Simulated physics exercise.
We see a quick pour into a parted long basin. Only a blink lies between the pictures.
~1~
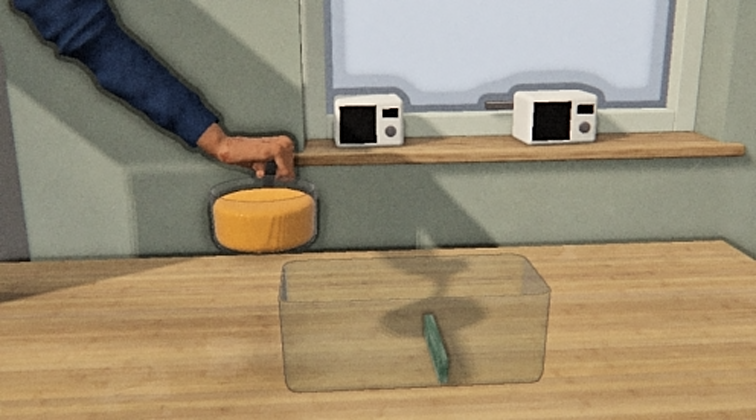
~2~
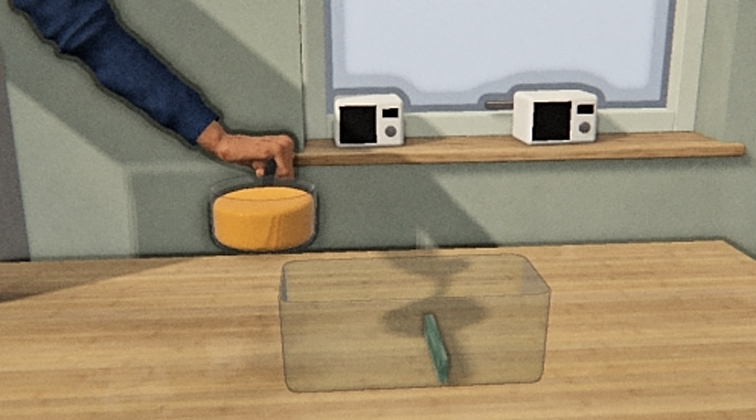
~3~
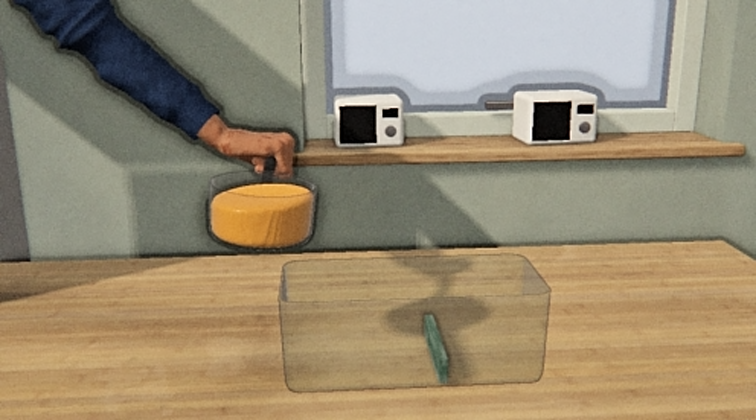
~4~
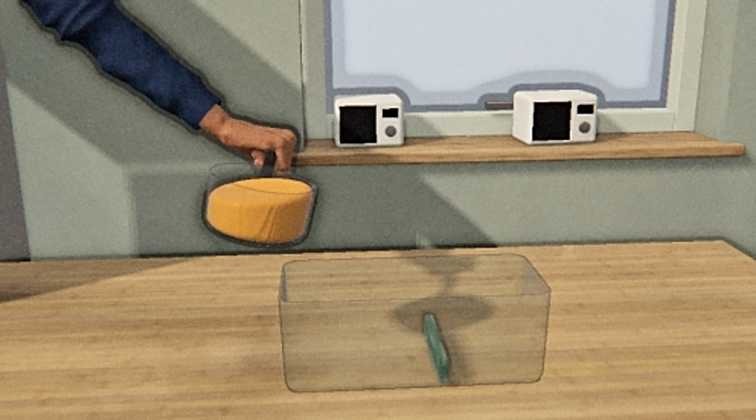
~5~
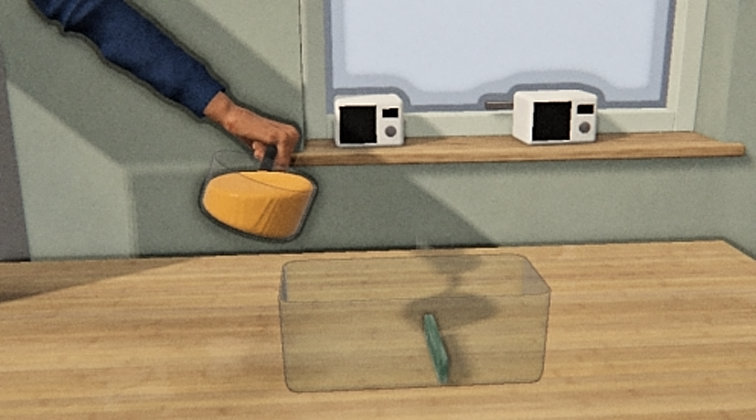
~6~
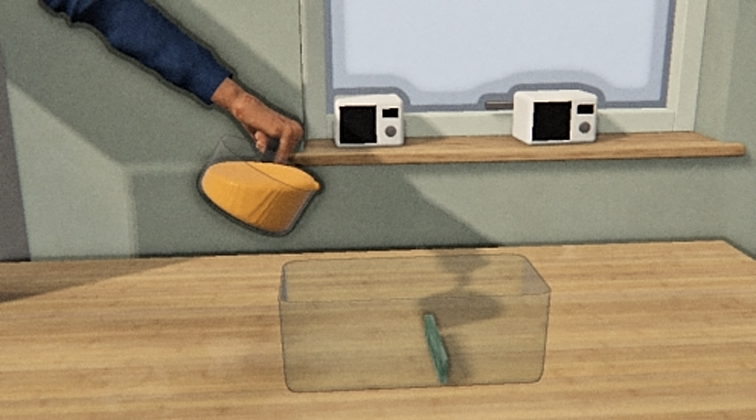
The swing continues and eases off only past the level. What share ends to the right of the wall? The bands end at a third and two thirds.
The share right of the wall is not even a third.
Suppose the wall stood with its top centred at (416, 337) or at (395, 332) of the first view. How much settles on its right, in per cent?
Near 45 % and 70 %.
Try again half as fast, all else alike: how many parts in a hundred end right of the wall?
Close to 10 per cent.
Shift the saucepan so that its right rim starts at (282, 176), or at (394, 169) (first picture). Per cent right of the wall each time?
Near 15 % and 70 %.
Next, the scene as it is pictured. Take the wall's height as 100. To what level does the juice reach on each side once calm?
The left part 50 per cent, the right part 10.
A moment on, the saucepan is tipped on its side and 43 per cent is still to pour, 6 is left of the wall and 0 right of it.
Next, the saucepan is tipped on its side and 7 per cent is still to pour, 66 is left of the wall and 8 right of it.
Then the saucepan is tipped on its side and 2 per cent is still to pour, 78 is left of the wall and 10 right of it.
Later the saucepan is tipped on its side and 0 per cent is still to pour, 83 is left of the wall and 11 right of it.
Finally, 81 per cent lies left of the wall, 14 right of it and 5 outside.
